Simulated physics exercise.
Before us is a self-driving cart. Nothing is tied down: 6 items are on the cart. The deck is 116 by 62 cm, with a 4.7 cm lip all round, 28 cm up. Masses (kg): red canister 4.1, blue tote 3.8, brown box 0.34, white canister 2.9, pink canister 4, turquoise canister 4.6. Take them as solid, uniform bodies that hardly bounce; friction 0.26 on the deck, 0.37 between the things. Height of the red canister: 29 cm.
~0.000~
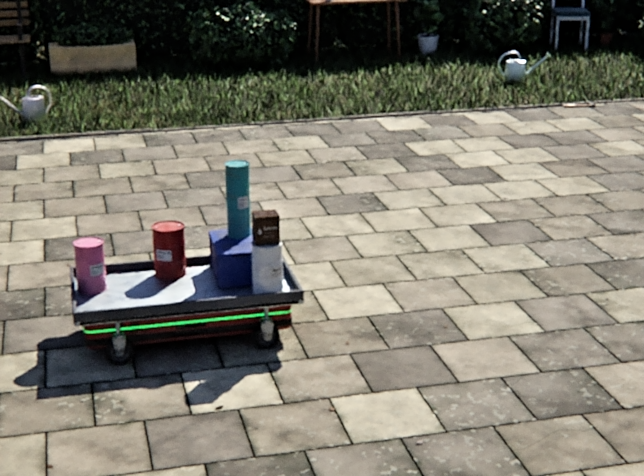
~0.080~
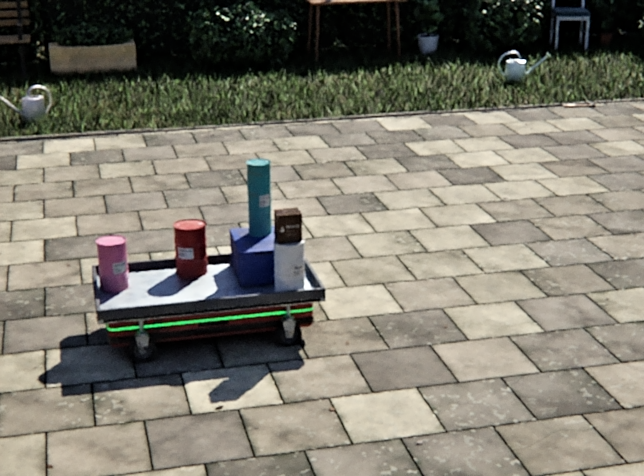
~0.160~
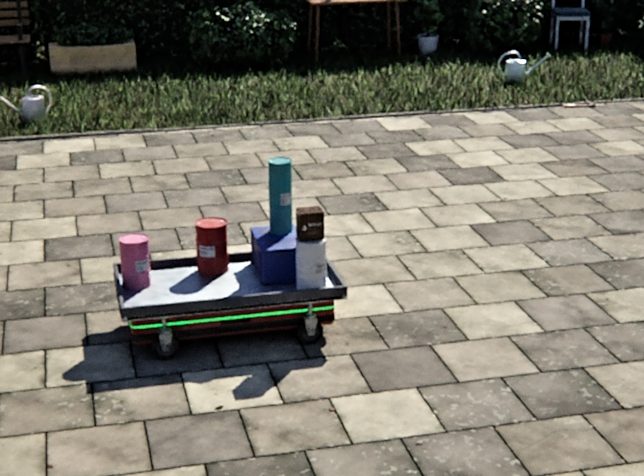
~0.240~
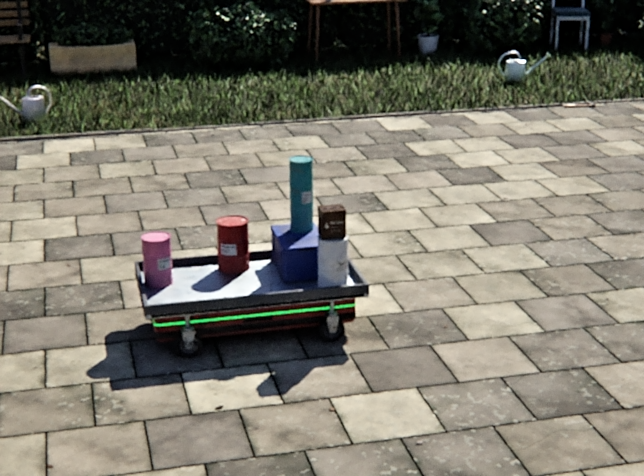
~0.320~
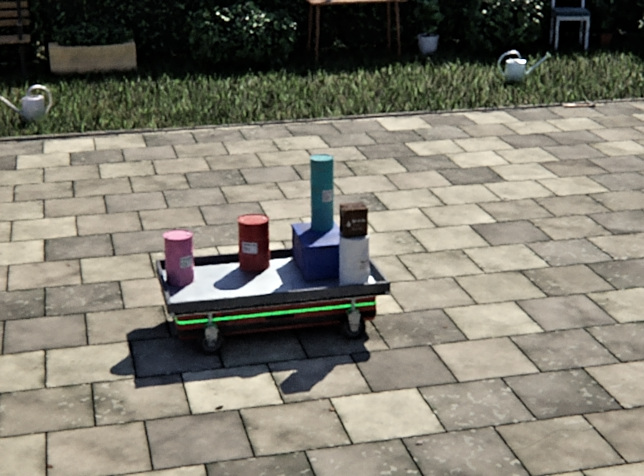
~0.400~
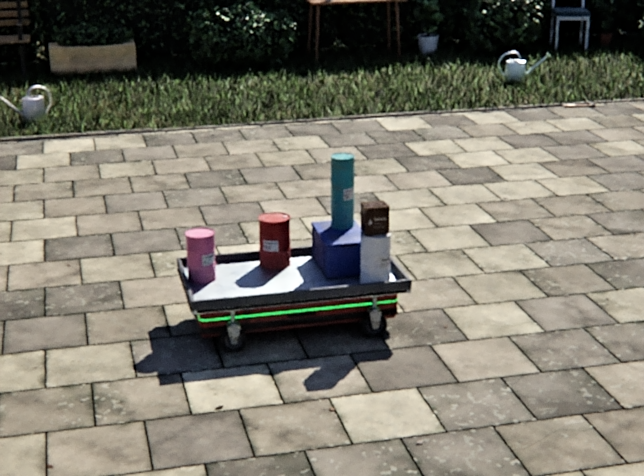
The clip opens on a low wheeled cart at the left of a sunlit paved yard, carrying pink, red and turquoise cylinders, a blue box, and a brown box atop a white canister. The cart rolls steadily rightward across the paving, its shadow following, while the items keep their places on the deck.
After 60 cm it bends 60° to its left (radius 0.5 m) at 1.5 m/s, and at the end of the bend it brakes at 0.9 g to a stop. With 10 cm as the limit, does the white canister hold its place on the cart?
The white canister leaves its spot.
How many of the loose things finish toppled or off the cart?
3 of them.
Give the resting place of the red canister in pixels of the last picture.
At about (387, 192).
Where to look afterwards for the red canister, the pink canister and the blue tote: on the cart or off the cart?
The red canister is still on the cart; the pink canister is still on the cart; the blue tote is still on the cart.
Around 0.70 s, 105 cm covered, turned 35°; brown box now off the cart; white canister at 10° to upright near (423, 215); turquoise canister at 20° to upright.
Around 1.00 s, 149 cm covered, turned 60°; white canister and turquoise canister now off the cart; red canister shifted 41 cm; pink canister shifted 10 cm.
Around 1.30 s, 155 cm covered, turned 60°, stopped; red canister shifted 46 cm; pink canister shifted 29 cm; blue tote shifted 8 cm.
Finally (1.9 s), off the cart, brown box, white canister and turquoise canister; not toppled but over 10 cm from the start, red canister and pink canister; the last one still in place (within 10 cm).
